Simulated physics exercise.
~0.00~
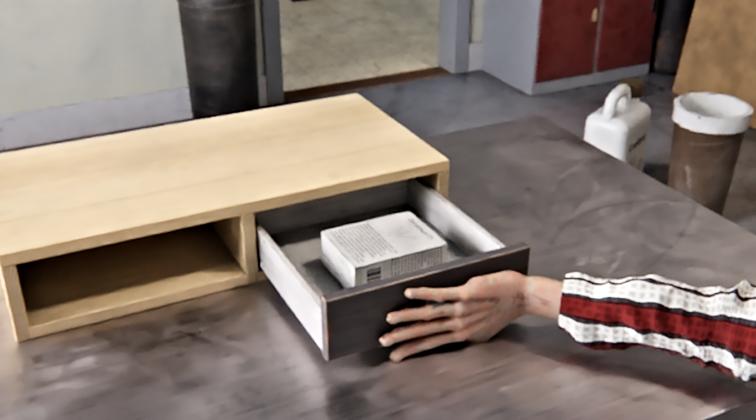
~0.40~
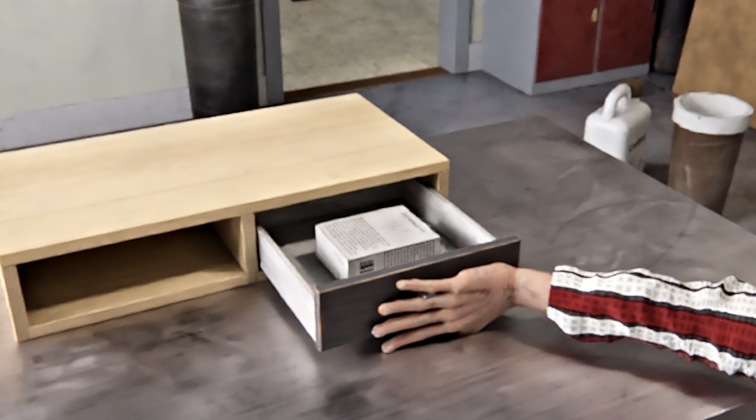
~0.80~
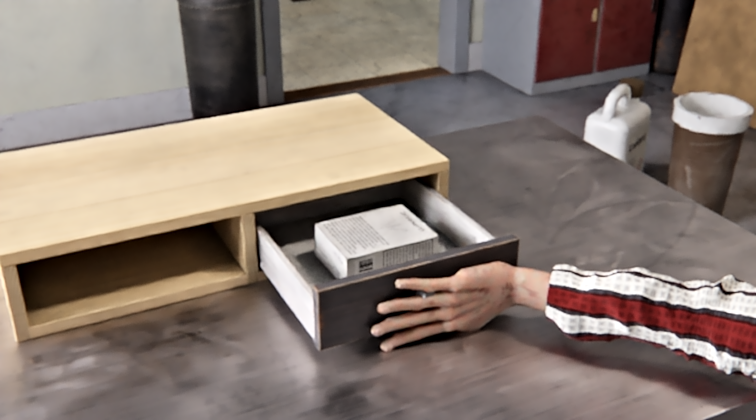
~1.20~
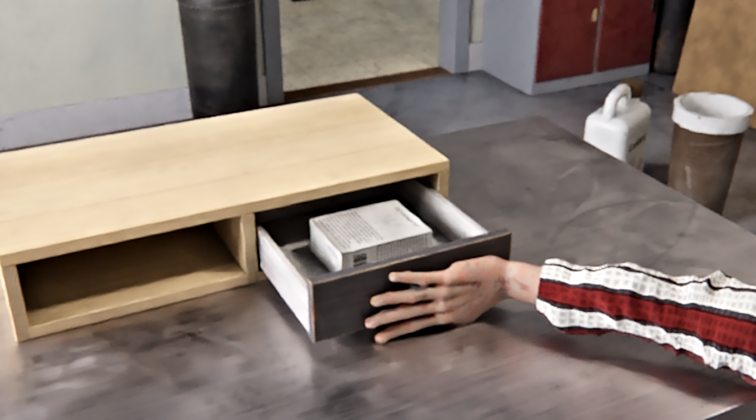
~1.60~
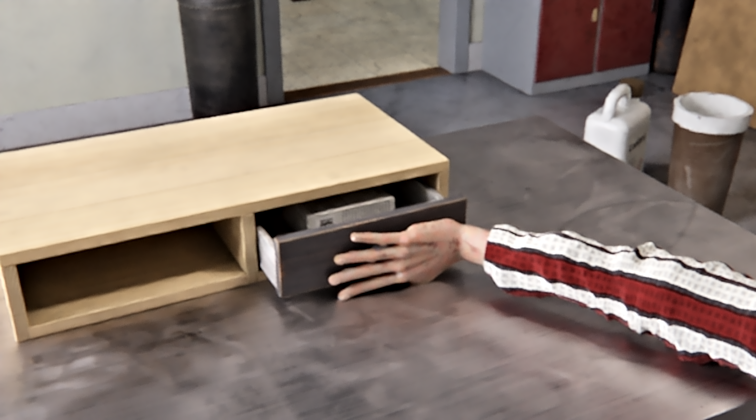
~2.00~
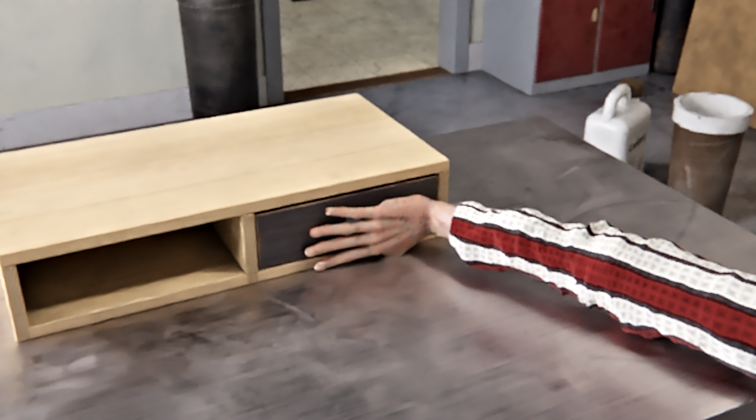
To begin with, a small drawer with a dark front stands open in a pale wooden chest on a grey tabletop, with a white packet lying on its side inside. A hand in a red, white and black patterned sleeve rests against the drawer front. The hand nudges the drawer slightly inwards, pauses, then eases it a little further, the packet travelling with it. It then pushes more strongly, and the drawer slides about halfway in, leaving only part of the packet showing. Finally, the drawer shuts flush, hiding the packet, with the hand still against its front.
